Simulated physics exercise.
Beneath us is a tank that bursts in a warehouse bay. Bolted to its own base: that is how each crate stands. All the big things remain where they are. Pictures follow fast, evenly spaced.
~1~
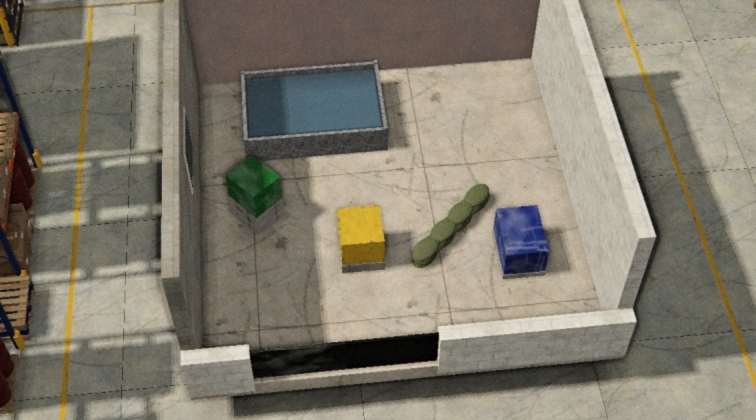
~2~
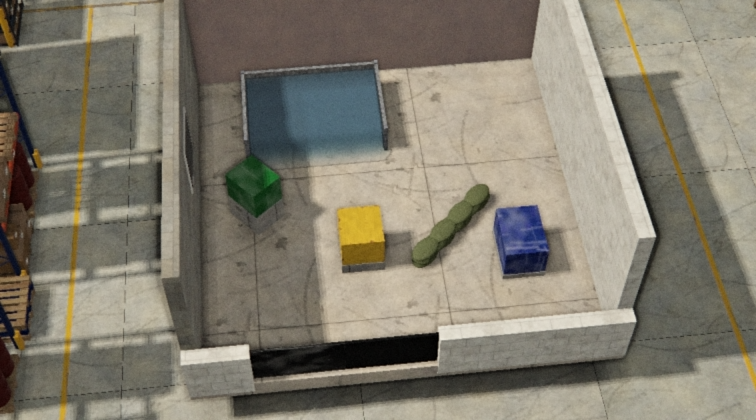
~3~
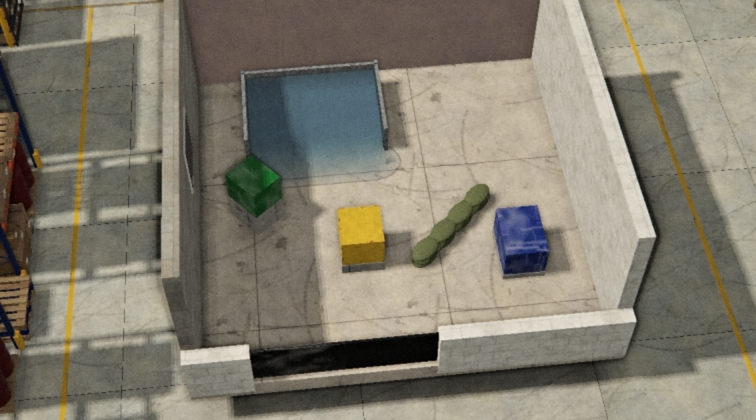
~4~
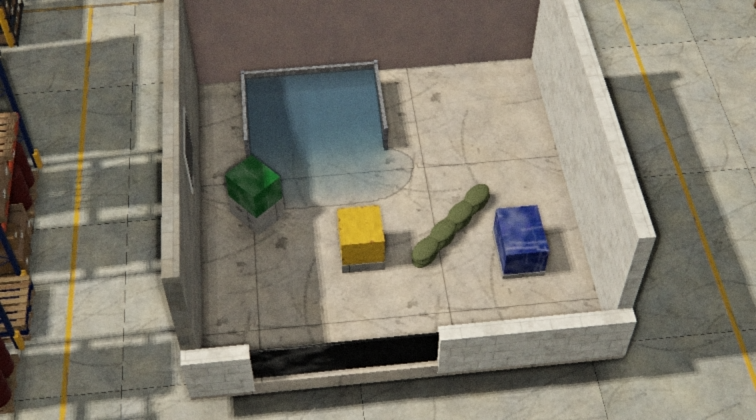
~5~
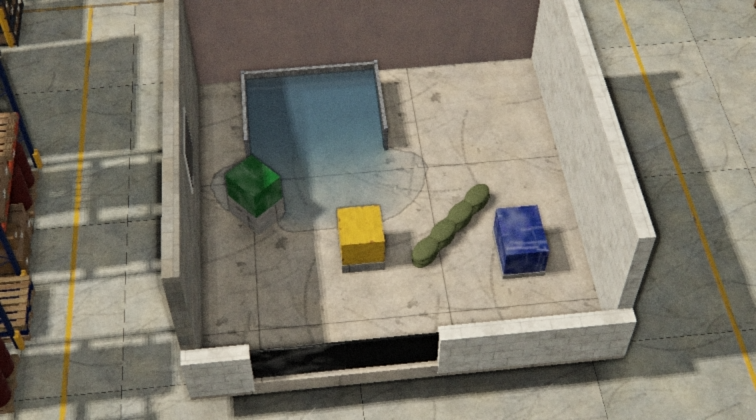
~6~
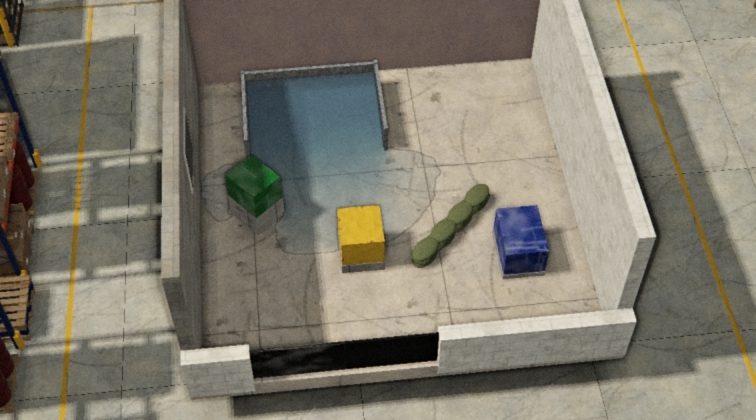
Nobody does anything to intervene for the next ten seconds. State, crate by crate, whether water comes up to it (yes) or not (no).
My prediction: The yellow crate will be a wet one; the green crate will be a dry one; the blue crate will be a dry one.
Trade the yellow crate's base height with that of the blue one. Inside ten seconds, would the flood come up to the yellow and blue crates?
Yellow: Is reached; blue: Stays clear.
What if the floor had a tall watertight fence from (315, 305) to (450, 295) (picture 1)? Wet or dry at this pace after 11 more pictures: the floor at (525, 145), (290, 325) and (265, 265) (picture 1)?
As listed: No water, covered, flooded.
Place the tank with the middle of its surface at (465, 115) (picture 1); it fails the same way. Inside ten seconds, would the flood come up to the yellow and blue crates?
Yellow is flooded, blue is flooded.
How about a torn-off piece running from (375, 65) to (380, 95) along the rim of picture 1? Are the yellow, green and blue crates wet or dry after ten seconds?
Yellow crate: Untouched; green crate: Untouched; blue crate: Reached.
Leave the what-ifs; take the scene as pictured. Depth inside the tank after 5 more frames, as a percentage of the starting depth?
About 44 per cent.
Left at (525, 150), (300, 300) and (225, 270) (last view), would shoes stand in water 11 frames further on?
Going through them one by one, the first is spared, the second waterlogged and the third waterlogged.
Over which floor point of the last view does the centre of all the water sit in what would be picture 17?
Close to pixel (323, 203).
A moment on, water covers 25 % of the floor; the yellow crate water round its plinth, the green crate water round its plinth, the blue crate not reached.
Next, water covers 40 % of the floor; the yellow crate water round its plinth, the green crate water round its plinth, the blue crate not reached.
Then, water covers 65 % of the floor; the yellow crate water round its plinth, the green crate water round its plinth, the blue crate not reached.
Later, water covers 85 % of the floor; the yellow crate water round its plinth, the green crate water round its plinth, the blue crate water round its plinth.
In the end, water covers 100 % of the floor; the yellow crate was topped, the green crate stayed above the water, the blue crate stayed above the water.
